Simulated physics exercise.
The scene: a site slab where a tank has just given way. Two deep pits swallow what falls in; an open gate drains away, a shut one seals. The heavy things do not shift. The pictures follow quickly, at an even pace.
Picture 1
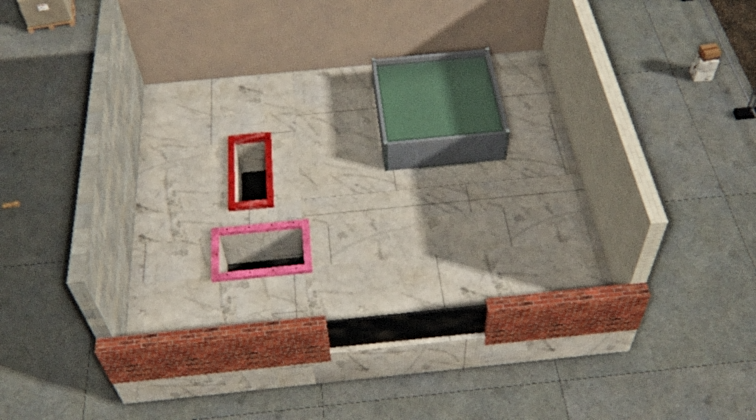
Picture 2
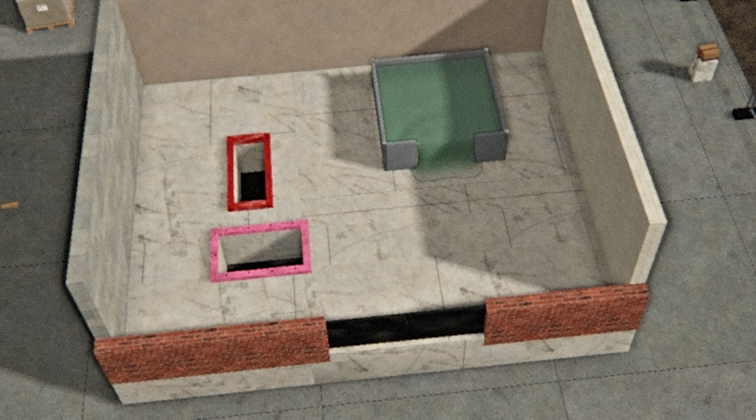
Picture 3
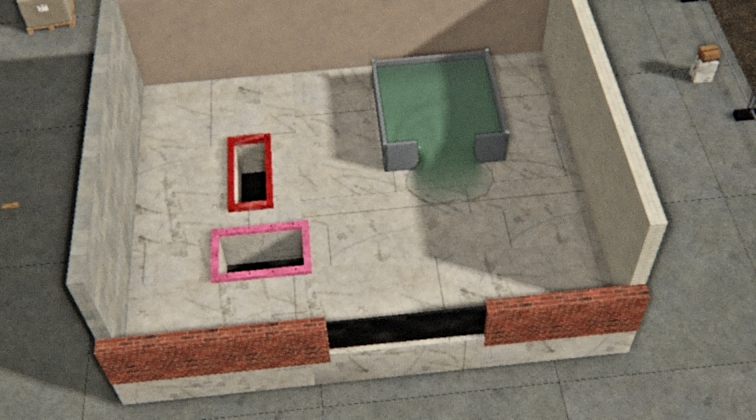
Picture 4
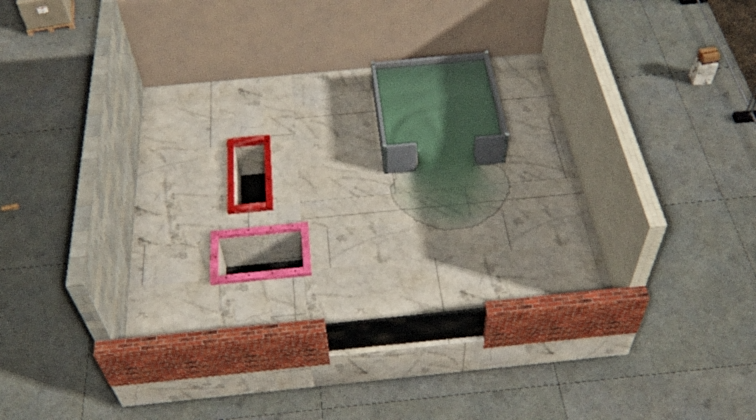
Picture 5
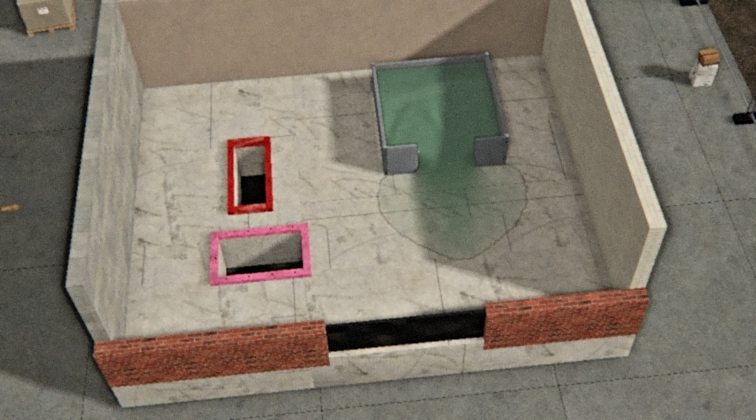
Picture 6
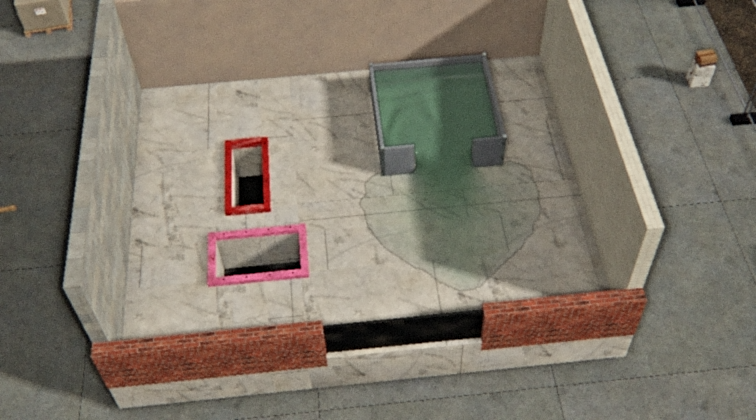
Greenish water pours through a gap that opens in the front of a grey tank and spreads in a widening, rounded sheet across the pale slab, toward the viewer, to the right of two pits rimmed in red and pink.
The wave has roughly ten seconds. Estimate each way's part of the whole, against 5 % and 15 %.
The gate takes less than 5 %; the pink pit takes less than 5 %; the red pit takes less than 5 %.
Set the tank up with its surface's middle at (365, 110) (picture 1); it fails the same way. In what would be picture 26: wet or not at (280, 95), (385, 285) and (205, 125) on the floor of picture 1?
As listed: Dry, under water, dry.
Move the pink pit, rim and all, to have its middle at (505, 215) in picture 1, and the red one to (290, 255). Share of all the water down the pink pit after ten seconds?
Roughly, in per cent: Pink 25.
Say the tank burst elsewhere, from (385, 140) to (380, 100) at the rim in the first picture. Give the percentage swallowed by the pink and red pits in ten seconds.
Parts in a hundred: Pink 6, red 25.
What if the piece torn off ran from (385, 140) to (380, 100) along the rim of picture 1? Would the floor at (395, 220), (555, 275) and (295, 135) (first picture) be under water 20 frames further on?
As listed: Not flooded, dry, wet.
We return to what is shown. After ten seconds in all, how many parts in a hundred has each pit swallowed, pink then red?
About 0 and 0 per cent.
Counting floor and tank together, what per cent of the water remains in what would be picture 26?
About 100 per cent.
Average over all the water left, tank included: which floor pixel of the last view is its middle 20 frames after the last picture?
I would point to (438, 211).
A moment on, water covers 25 % of the floor; the gate 0 %, the pink pit 0 %, the red pit 0 %.
Next, water covers 35 % of the floor; the gate 0 %, the pink pit 0 %, the red pit 0 %.
Then, water covers 40 % of the floor; the gate 0 %, the pink pit 0 %, the red pit 0 %.
Later, water covers 65 % of the floor; the gate 0 %, the pink pit 0 %, the red pit 0 %.
In the end, water covers 95 % of the floor; the gate 0 %, the pink pit 0 %, the red pit 0 %.
